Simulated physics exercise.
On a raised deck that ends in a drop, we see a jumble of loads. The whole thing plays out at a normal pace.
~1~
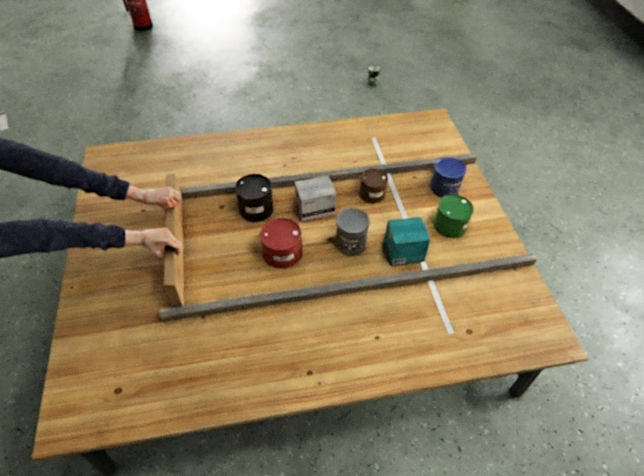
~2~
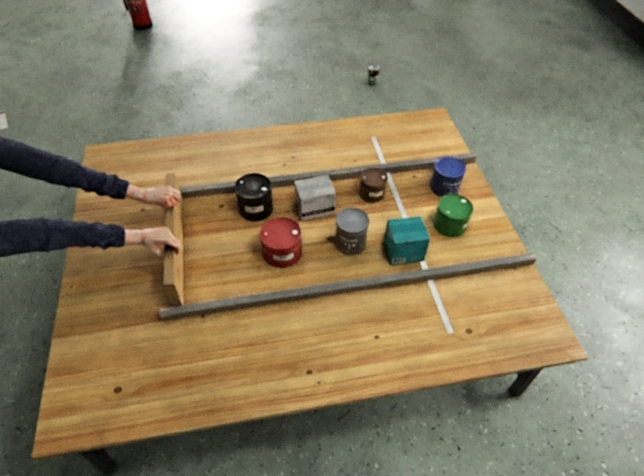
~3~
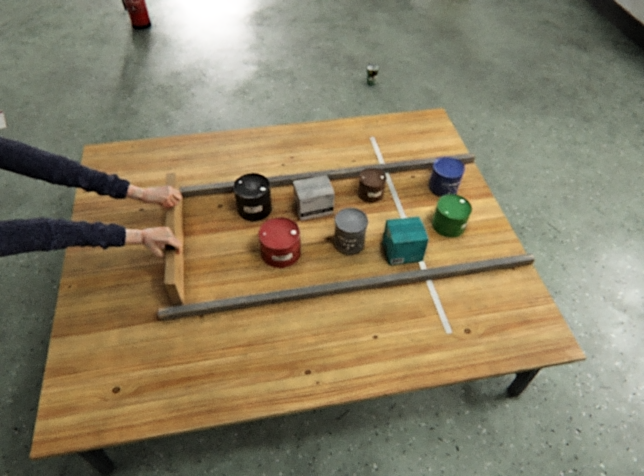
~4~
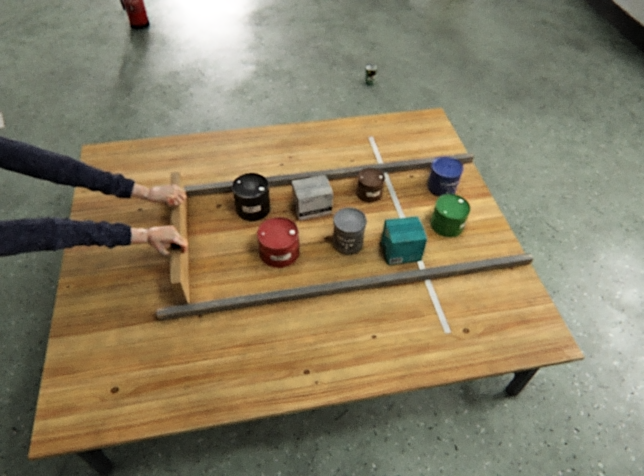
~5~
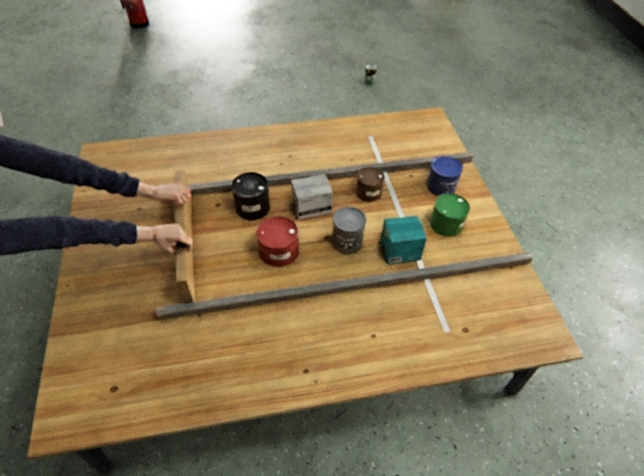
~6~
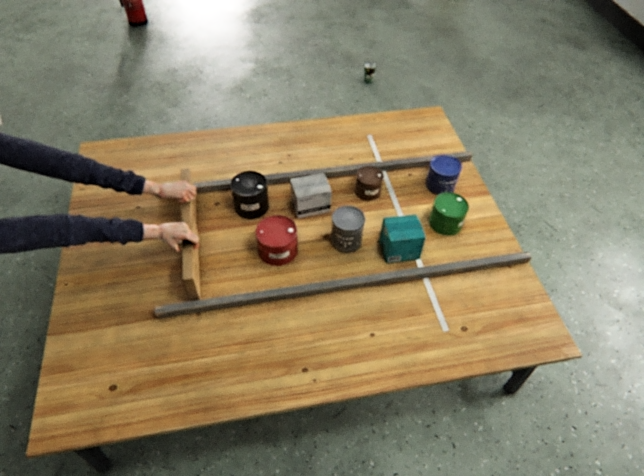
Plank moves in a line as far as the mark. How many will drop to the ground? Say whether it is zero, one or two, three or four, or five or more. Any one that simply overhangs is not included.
It is zero.
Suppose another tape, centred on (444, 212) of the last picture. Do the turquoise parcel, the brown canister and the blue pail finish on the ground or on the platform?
Result - turquoise parcel: Remains in place; brown canister: Remains in place; blue pail: Drops.
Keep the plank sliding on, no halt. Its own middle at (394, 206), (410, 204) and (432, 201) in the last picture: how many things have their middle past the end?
Respectively 0, 0 and 2.
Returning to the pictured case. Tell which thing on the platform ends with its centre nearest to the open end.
The green canister finishes nearest.
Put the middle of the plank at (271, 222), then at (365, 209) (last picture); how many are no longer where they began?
The first count is 3, and then it's 7.
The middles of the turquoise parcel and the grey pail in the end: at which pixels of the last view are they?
Roughly (461, 241) for the first and roughly (459, 209) for the second.
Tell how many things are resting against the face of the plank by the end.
That number would be 2.
Soon after, none off yet; blue pail at rest near (443, 175); green canister at rest near (449, 214); turquoise parcel at rest near (402, 239).
Then, none off yet; blue pail at rest near (443, 175); green canister at rest near (449, 214); turquoise parcel moved a little near (422, 240).
At rest, the number that fall off is zero.
